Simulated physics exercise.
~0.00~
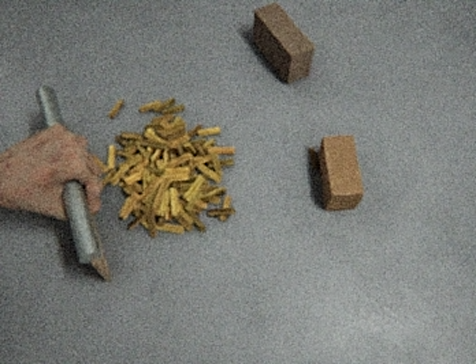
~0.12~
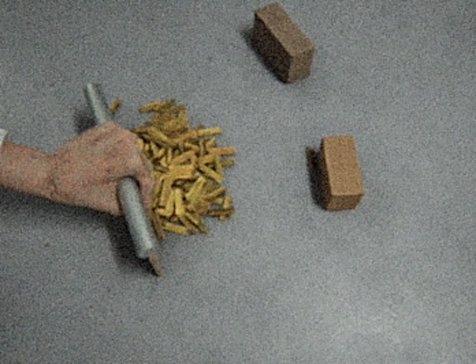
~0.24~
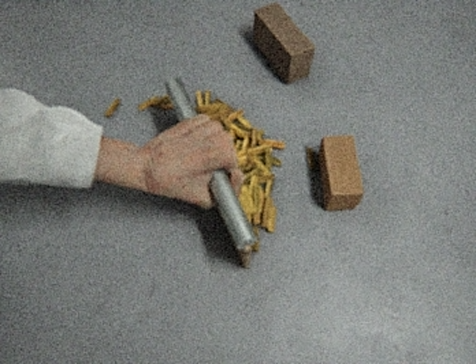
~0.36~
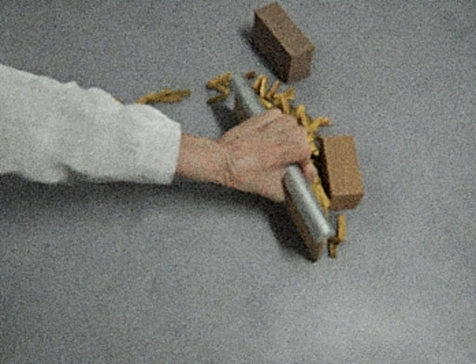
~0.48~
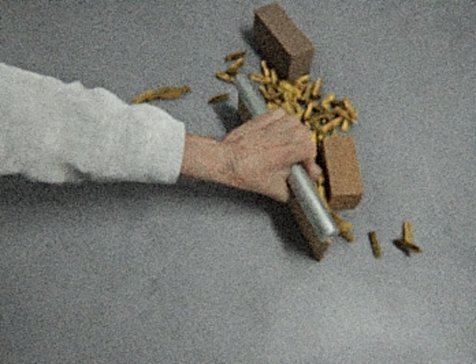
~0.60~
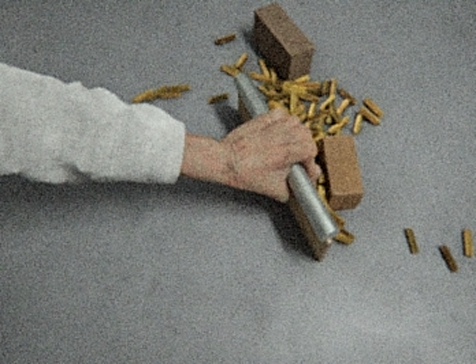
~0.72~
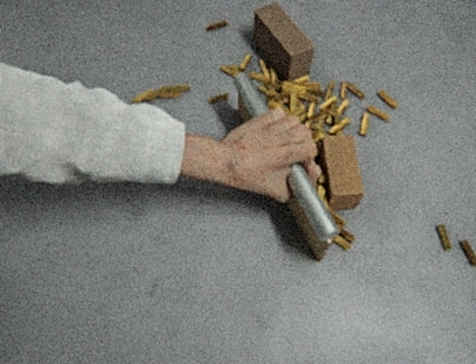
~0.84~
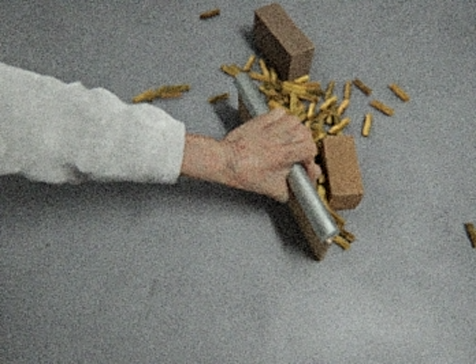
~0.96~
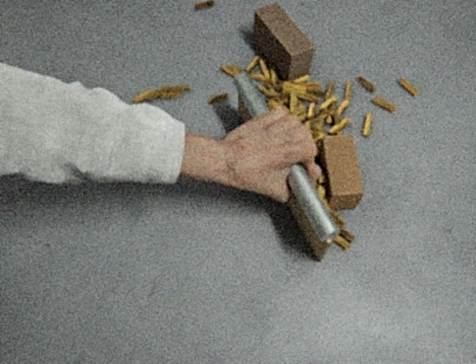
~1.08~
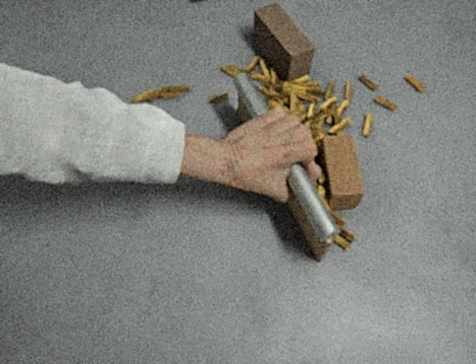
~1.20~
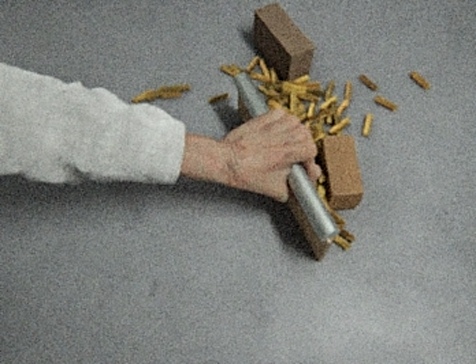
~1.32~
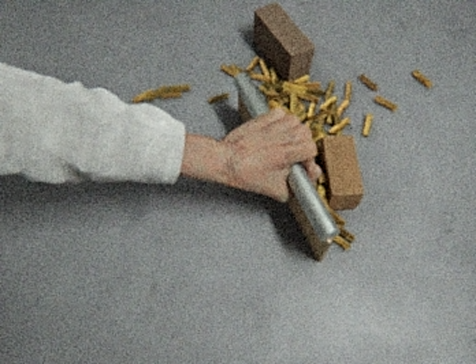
On a grey surface, a hand pushed a heap of dry yellow pasta pieces rightwards with a metal bar until it stopped at two brown blocks; most pieces stayed bunched there, some went through the gap, and a few slid away.
